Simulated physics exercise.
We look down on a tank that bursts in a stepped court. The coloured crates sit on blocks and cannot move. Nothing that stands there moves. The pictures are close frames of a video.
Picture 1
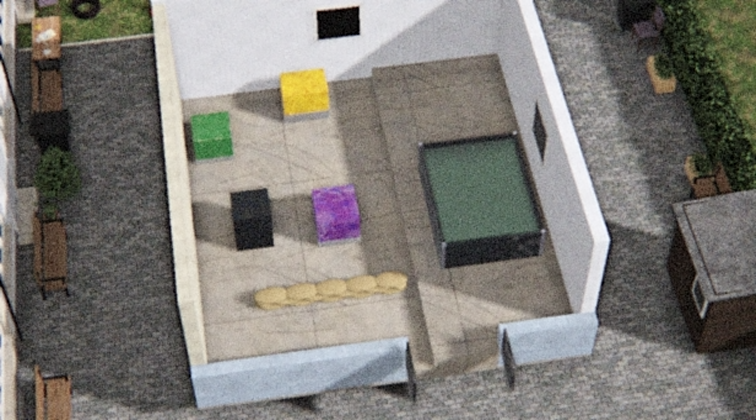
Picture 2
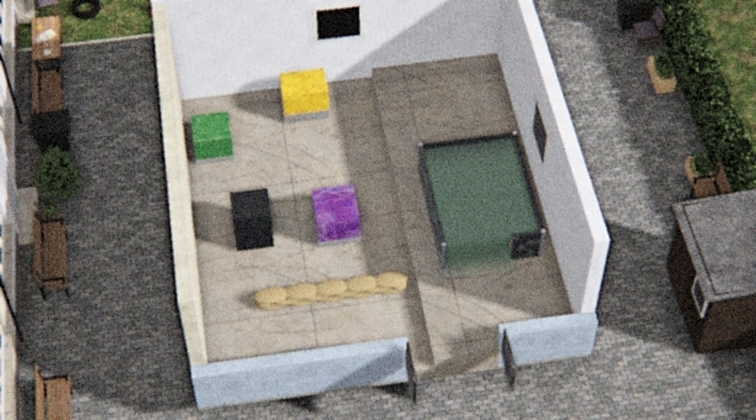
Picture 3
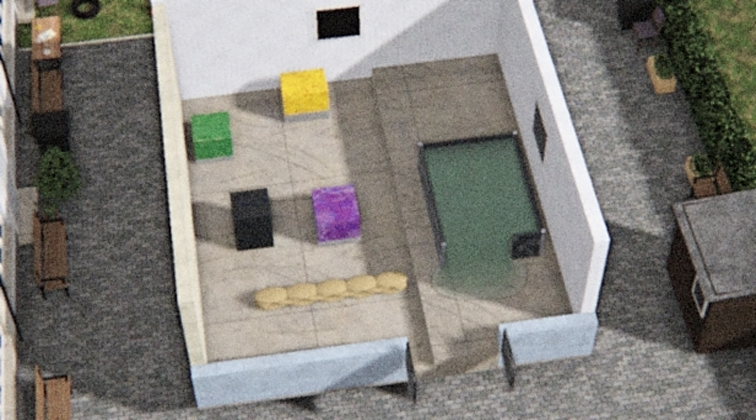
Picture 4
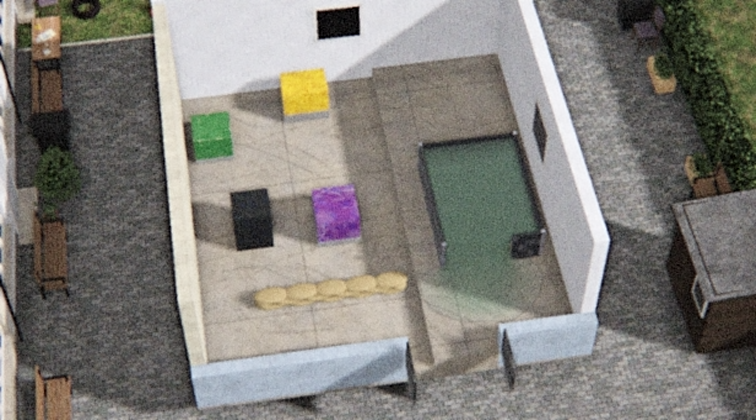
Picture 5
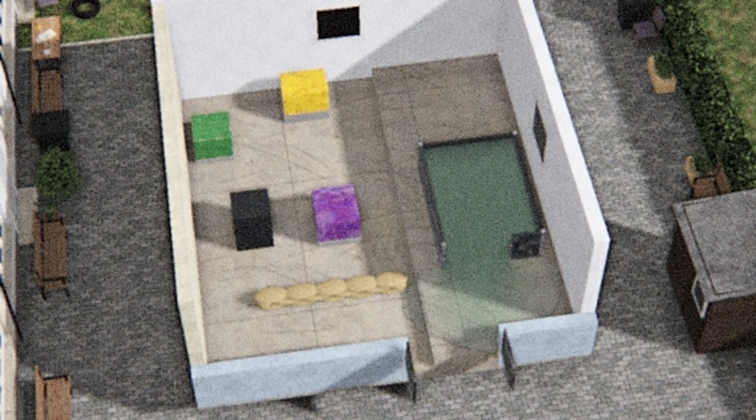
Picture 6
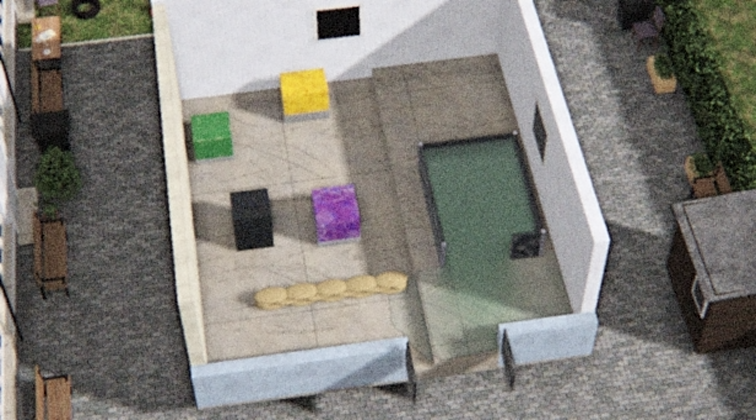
A small white-walled court with a stepped tiled floor, open to the sky and edged by grey paving, is seen from high above. Green, yellow, black and purple blocks stand on the left above a row of tan sacks, with a dark-framed tank of greenish water on the right. The tank's near side gives way and water spreads across the floor toward the front opening, while the camera stays still.
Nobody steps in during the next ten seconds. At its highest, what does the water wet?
In the end: The yellow crate escapes dry; the purple crate escapes dry; the green crate escapes dry.
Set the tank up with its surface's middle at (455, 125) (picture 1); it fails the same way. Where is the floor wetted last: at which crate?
The yellow crate.
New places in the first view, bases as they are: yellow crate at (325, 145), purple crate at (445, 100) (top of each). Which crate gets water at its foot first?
First comes the purple one.
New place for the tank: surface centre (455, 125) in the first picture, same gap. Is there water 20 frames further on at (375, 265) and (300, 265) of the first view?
As listed: Under water, covered.
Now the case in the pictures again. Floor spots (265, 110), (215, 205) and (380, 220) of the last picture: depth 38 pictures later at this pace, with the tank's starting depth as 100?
Roughly 0, 2 and 0 per cent, in turn.
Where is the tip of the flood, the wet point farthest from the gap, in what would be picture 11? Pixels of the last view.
Around (365, 365).
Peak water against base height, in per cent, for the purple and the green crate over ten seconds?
About 10 and 50 per cent.
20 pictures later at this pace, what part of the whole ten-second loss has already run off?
Near 55 in a hundred.
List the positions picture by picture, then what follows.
In the first picture, still water in the tank at (480, 190).
In the second picture, water pours out at (477, 256) and has run to (443, 272).
In the third picture, water pours out at (477, 256) and has run to (441, 289).
In the fourth picture, water pours out at (477, 257) and has run to (509, 317).
In the fifth picture, the front is at a hidden place, out from the gap at (477, 257).
In the sixth picture, the front is at a hidden place, out from the gap at (477, 256).
A moment on, water covers 15 % of the floor; the yellow crate not reached, the purple crate not reached, the green crate not reached.
Next, water covers 20 % of the floor; the yellow crate not reached, the purple crate not reached, the green crate not reached.
Then, water covers 30 % of the floor; the yellow crate not reached, the purple crate not reached, the green crate not reached.
Later, water covers 45 % of the floor; the yellow crate not reached, the purple crate not reached, the green crate not reached.
In the end, water covers 55 % of the floor; the yellow crate stayed above the water, the purple crate stayed above the water, the green crate stayed above the water.
